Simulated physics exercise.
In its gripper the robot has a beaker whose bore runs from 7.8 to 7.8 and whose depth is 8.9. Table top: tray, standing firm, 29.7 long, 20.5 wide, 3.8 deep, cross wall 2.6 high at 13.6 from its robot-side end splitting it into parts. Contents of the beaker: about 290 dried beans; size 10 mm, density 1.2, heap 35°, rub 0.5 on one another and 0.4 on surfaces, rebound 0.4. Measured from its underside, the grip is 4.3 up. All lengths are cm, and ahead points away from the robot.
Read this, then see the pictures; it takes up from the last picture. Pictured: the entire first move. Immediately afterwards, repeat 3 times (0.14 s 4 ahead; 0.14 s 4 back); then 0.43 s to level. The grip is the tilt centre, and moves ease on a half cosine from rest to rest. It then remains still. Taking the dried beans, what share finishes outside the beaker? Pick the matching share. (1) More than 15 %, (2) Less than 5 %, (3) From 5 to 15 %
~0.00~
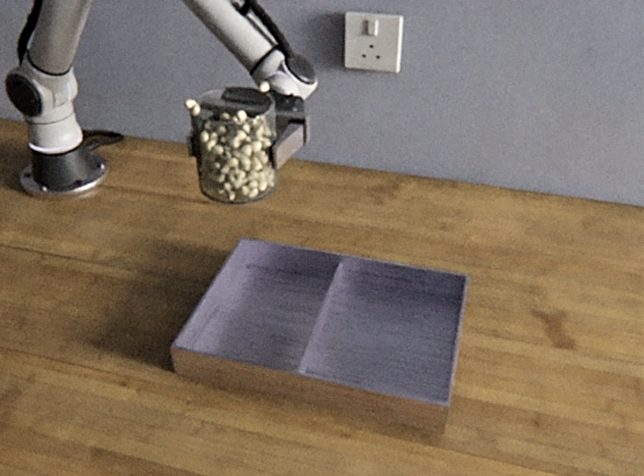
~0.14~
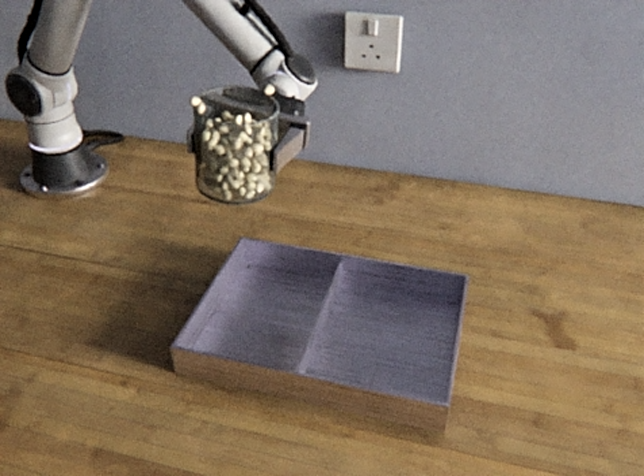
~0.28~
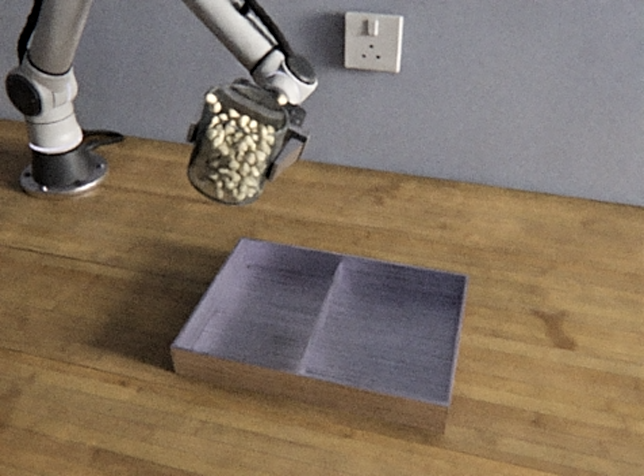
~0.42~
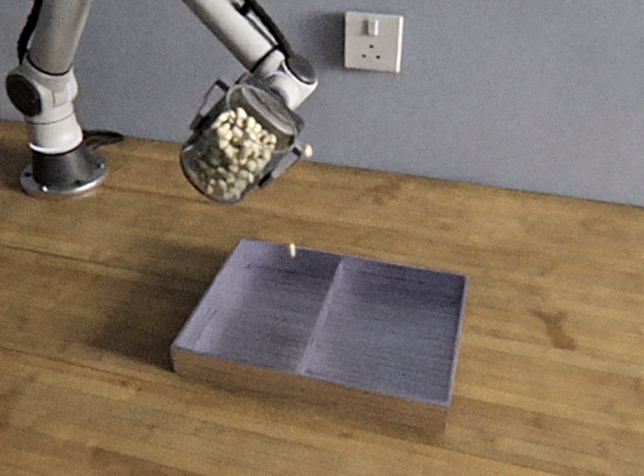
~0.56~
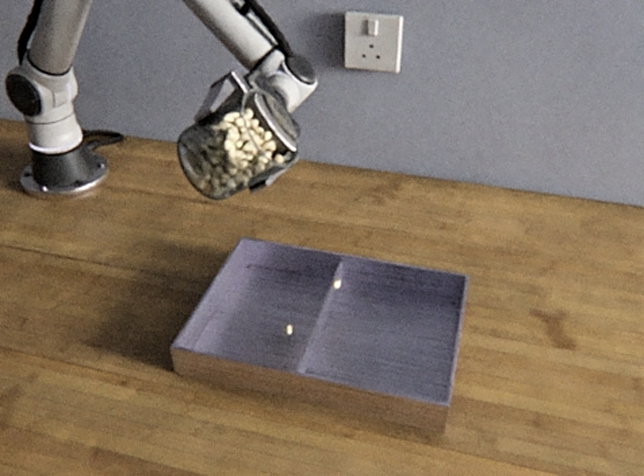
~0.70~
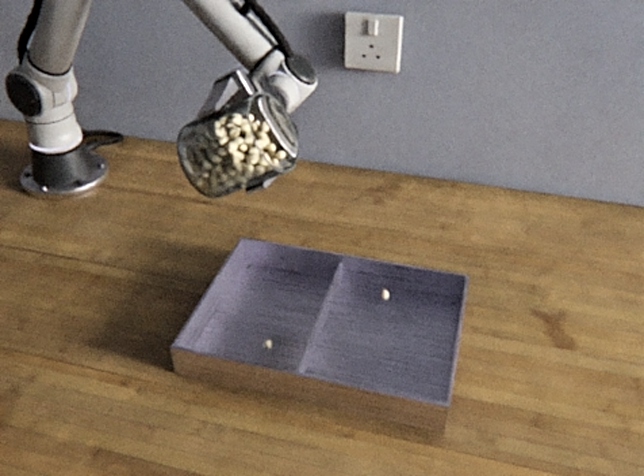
From 5 to 15 %.
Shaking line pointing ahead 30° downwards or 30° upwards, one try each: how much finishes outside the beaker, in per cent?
Near 0 and 20 percent respectively.
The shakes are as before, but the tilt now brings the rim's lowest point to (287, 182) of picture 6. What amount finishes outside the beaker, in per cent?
The share is around 60 %.
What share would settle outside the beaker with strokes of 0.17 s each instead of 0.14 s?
It would come to around 5 %.
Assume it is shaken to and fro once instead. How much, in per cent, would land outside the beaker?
In that case some 5 per cent.
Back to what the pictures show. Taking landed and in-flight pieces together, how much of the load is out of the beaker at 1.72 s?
10 %.
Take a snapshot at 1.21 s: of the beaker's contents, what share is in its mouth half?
Roughly 40 per cent.
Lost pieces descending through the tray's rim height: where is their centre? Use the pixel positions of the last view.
Estimated centre near (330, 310) in pixels.
By 1.21 s, tilted 61° forward, highest piece 26 above the table; 273 in the beaker, 8 in the far-side part, 5 in the robot-side part, 6 in flight or on a rim.
By 1.72 s, tilted 39° forward, highest piece 26 above the table; 264 in the beaker, 17 in the far-side part, 11 in the robot-side part.
By 2.17 s, level, highest piece 28 above the table; 264 in the beaker, 17 in the far-side part, 11 in the robot-side part.
By 3.22 s, level, highest piece 28 above the table; 264 in the beaker, 17 in the far-side part, 11 in the robot-side part.
Final count, 264 in the beaker, 17 in the far-side part, 11 in the robot-side part. That is 10 % outside the beaker.
